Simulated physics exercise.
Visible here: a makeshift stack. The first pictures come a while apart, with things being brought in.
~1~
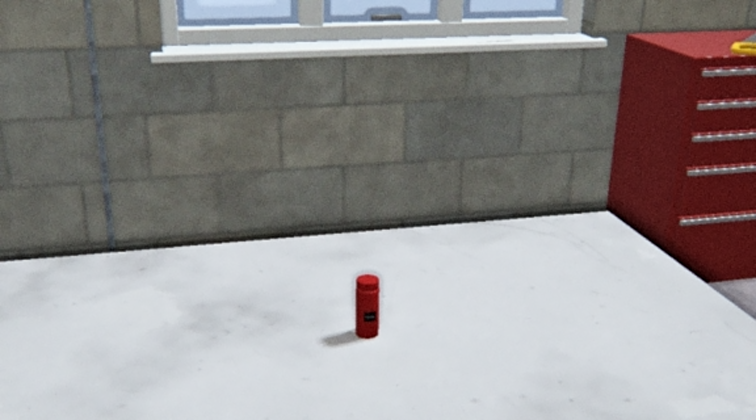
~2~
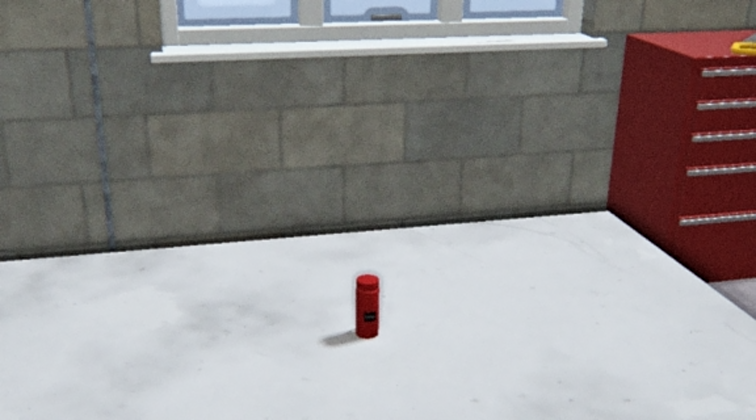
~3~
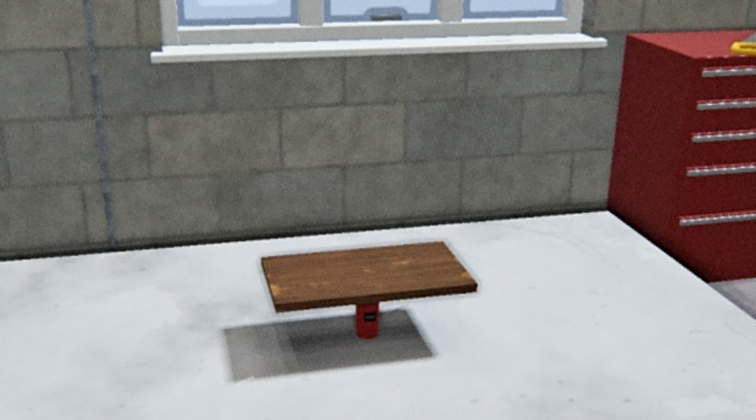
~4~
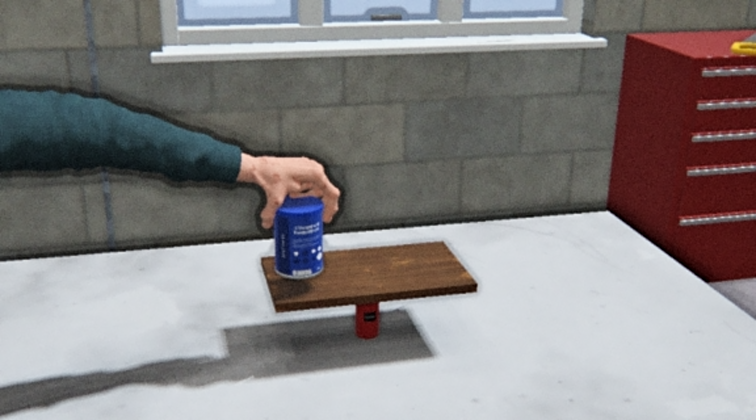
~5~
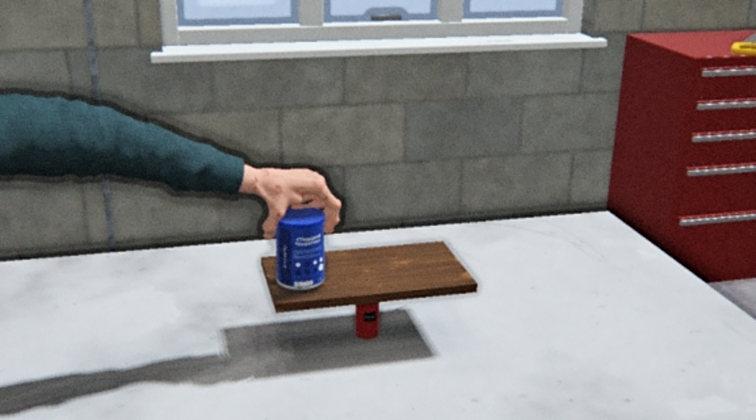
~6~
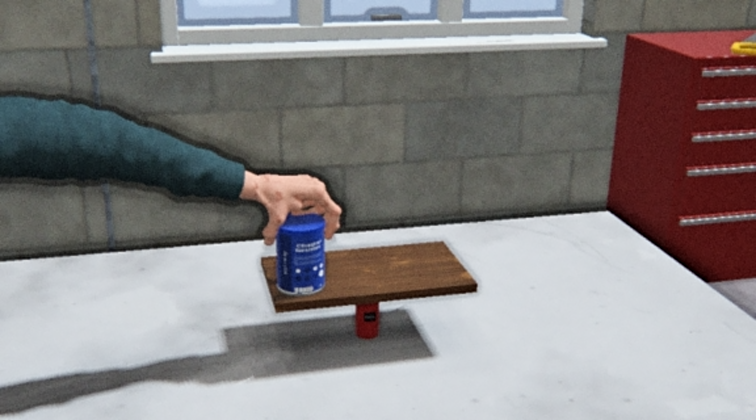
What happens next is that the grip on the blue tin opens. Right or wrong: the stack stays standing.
Wrong, it topples.
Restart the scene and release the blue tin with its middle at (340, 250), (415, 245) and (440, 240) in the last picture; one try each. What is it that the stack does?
The stack tumbles down the first time, tumbles down the second time, and tumbles down the third time.
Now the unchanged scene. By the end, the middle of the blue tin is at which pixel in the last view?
Roughly pixel (230, 337) in the last picture.
Then, 0.30 s on from there, blue tin now fallen; brown board turned 39° from how it was put.
Then, 0.40 s on from there, brown board turned 44° from how it was put.
Then, 0.80 s on from there, brown board turned 39° from how it was put.
In the end, fallen, blue tin; toppled in the stack, brown board; red shaker unmoved. At the end, from the last picture's camera, blue tin near (230, 337). The stack loses its balance.
